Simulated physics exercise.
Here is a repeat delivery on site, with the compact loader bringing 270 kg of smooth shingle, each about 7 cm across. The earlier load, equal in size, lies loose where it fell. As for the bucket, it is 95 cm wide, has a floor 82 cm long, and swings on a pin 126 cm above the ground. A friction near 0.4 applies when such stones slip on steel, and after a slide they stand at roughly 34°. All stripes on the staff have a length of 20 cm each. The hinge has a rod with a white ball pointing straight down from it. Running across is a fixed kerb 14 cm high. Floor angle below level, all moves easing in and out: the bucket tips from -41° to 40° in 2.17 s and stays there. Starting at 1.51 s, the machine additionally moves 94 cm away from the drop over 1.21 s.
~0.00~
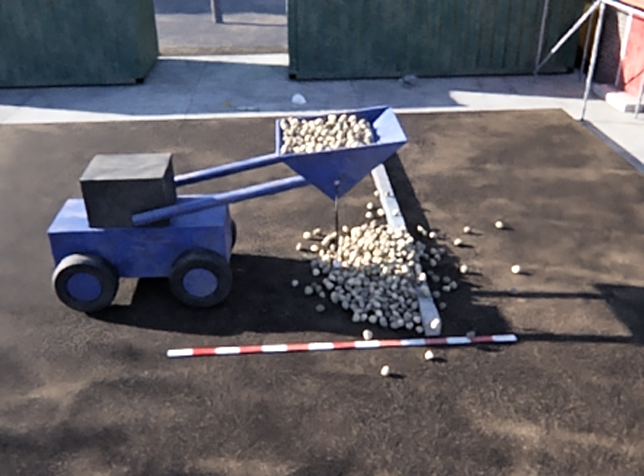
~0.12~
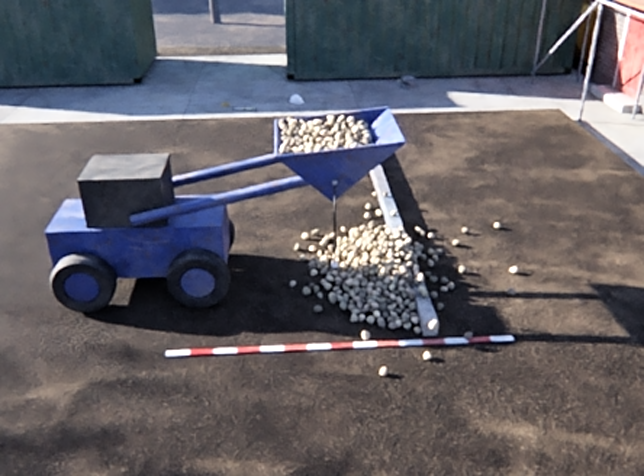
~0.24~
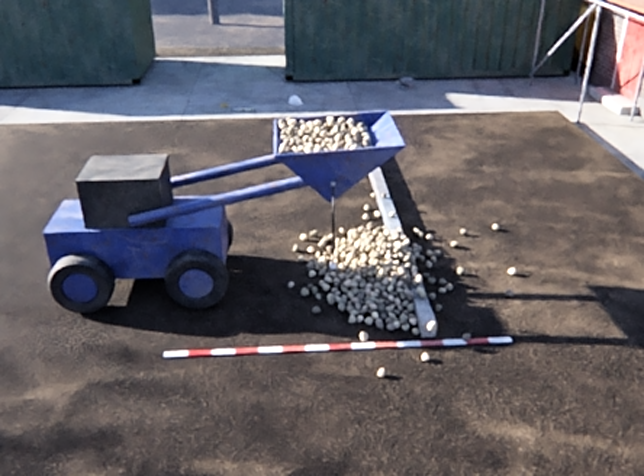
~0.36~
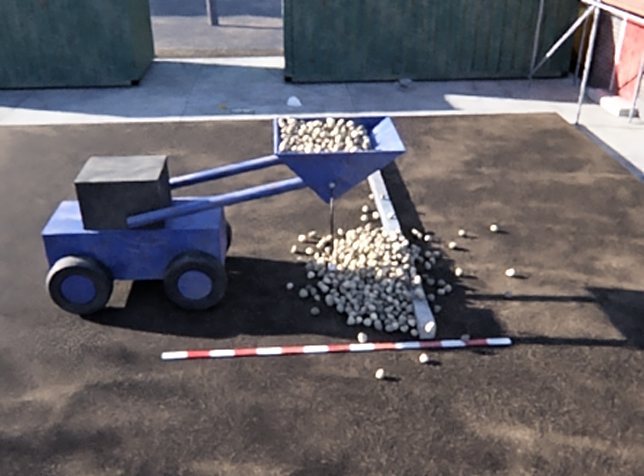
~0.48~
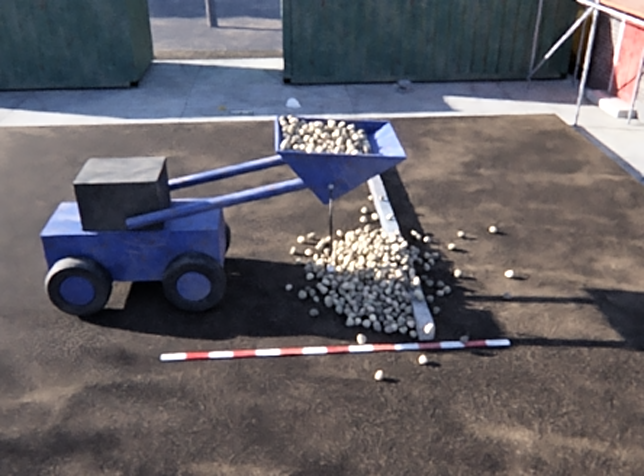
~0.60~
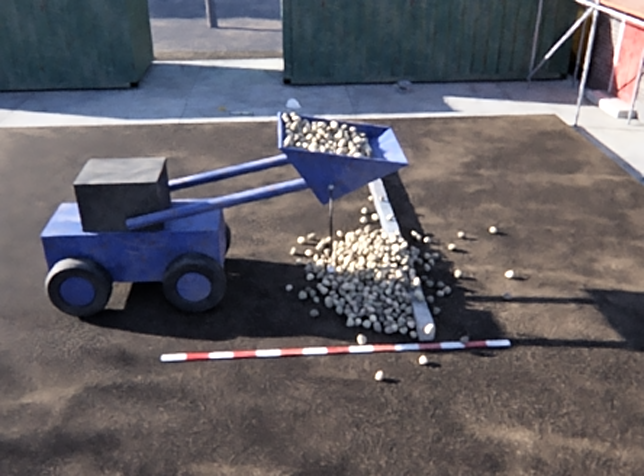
In a paved yard, a blue loader slowly tilts its raised bucket of pale stones.
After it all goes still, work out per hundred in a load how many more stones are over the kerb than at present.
Around 34 stones per hundred.
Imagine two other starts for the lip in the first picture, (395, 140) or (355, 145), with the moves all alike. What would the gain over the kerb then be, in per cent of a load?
Some 20 percent first and 0 percent second.
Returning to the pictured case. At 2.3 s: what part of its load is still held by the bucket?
Near 0 per cent of the load is held.
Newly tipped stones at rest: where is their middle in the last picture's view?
Their centre rests close to (378, 269).
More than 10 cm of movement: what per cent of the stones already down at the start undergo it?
15 per cent.
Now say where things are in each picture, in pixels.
The first frame shows lip at (407, 141), floor tilted -41°, highest stones at (332, 127). The earlier load is highest near (390, 251), 25 cm above ground level, 95 % on this side of the kerb, 5 % over the kerb.
The second frame shows lip at (406, 142), floor tilted -40°, highest stones at (328, 126); the stones move at 0.0 m/s on average.
The third frame shows lip at (405, 146), floor tilted -38°, highest stones at (317, 127); the stones move at 0.1 m/s on average.
The fourth frame shows lip at (406, 151), floor tilted -35°, highest stones at (299, 124); the stones move at 0.1 m/s on average.
In the fifth frame, the bucket is at -31°, its lip at (406, 158); the top of the load is at (287, 125); the stones move at 0.1 m/s on average.
The sixth frame shows lip at (408, 164), floor tilted -26°, highest stones at (290, 122); the stones move at 0.2 m/s on average.
After 1.6 s the floor is at 27°; in per cent of one load, 89 in the bucket, 106 on this side of the kerb, 5 over the kerb; the foremost stones are at (468, 256).
After 2.3 s the floor is at 40°; in per cent of one load, 0 in the bucket, 165 on this side of the kerb, 34 over the kerb; the foremost stones are at (499, 271).
After 3.2 s the floor is at 40°; in per cent of one load, 0 in the bucket, 162 on this side of the kerb, 38 over the kerb; the foremost stones are at (548, 275).
After 5.6 s the floor is at 40°; in per cent of one load, 0 in the bucket, 162 on this side of the kerb, 38 over the kerb; the foremost stones are at (550, 274). Net gain over the kerb, 34.
